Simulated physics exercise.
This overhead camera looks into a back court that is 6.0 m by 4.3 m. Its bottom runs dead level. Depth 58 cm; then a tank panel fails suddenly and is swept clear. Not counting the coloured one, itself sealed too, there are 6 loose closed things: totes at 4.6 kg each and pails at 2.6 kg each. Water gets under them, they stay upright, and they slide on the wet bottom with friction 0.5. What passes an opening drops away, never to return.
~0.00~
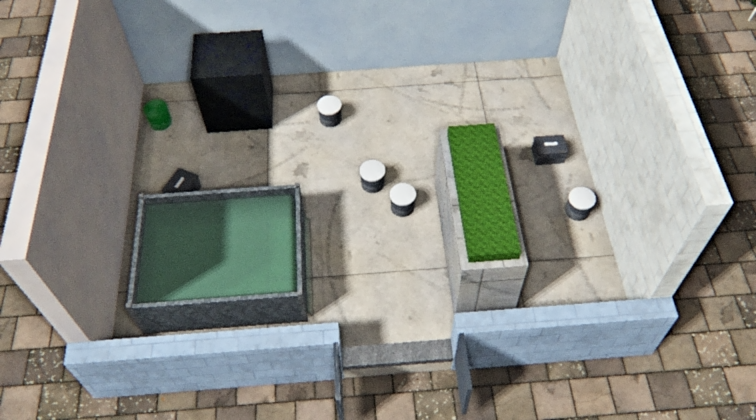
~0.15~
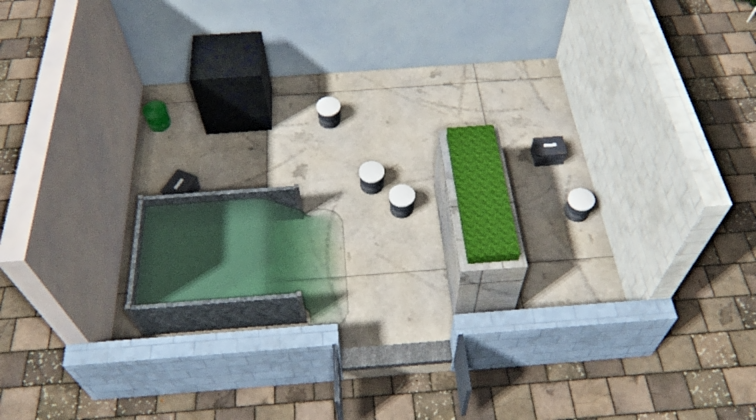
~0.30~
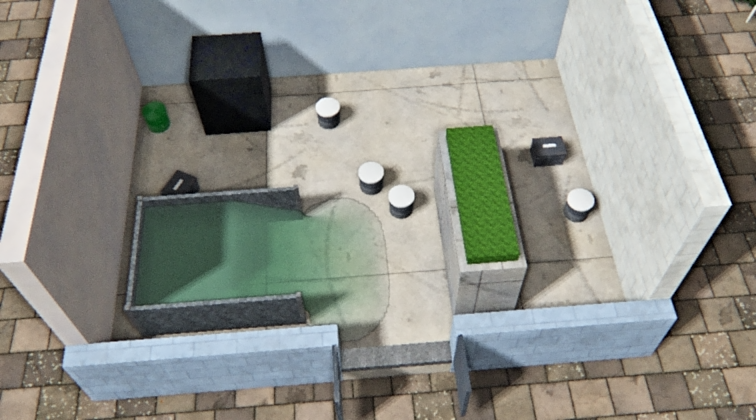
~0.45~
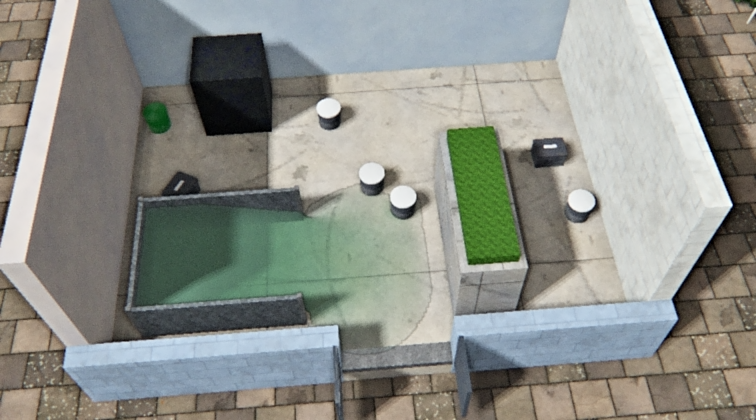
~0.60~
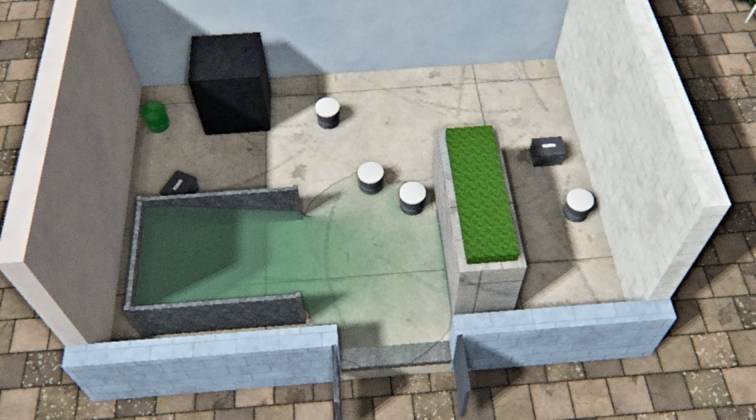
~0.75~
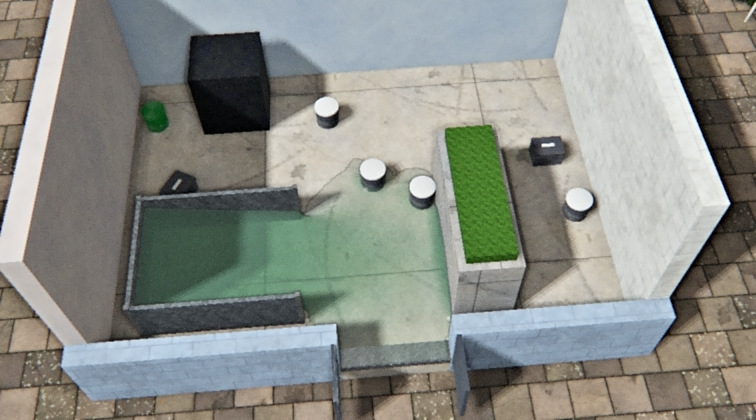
Green-tinted water spreading rightward from an opened tank across a walled court, nudging a white-topped pail toward a grass-topped block.
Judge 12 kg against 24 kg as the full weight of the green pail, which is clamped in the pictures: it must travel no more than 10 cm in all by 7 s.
In all likelihood, going light is acceptable.
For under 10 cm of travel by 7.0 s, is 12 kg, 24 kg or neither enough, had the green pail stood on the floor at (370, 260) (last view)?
Lab note - result: Both options fail.
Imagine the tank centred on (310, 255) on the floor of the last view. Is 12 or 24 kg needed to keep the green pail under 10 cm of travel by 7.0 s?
Result, then: Lighter one suffices.
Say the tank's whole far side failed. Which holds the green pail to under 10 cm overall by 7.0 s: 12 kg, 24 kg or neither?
With that failure, no mass keeps it.
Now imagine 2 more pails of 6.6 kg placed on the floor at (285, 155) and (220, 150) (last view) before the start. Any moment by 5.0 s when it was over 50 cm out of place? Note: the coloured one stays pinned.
One after the other: Does not reach it, then does not reach it.
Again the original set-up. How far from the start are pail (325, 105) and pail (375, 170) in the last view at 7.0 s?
In order, they end up 150 cm and 200 cm from where they began.
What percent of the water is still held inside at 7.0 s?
Some 68 per cent remains.
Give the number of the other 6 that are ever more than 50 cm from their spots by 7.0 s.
By my tally, 5.
After 1.4 s the green pail would be 0 cm from its start with 12 kg and 0 cm from its start with 24 kg; 0 cm of water round it then.
After 3.1 s the green pail would be 0 cm from its start with 12 kg and 0 cm from its start with 24 kg; 0 cm of water round it then.
After 4.9 s the green pail would be 0 cm from its start with 12 kg and 0 cm from its start with 24 kg; 2 cm of water round it then.
After 7.0 s the green pail would be 0 cm from its start with 12 kg and 0 cm from its start with 24 kg; 3 cm of water round it then.
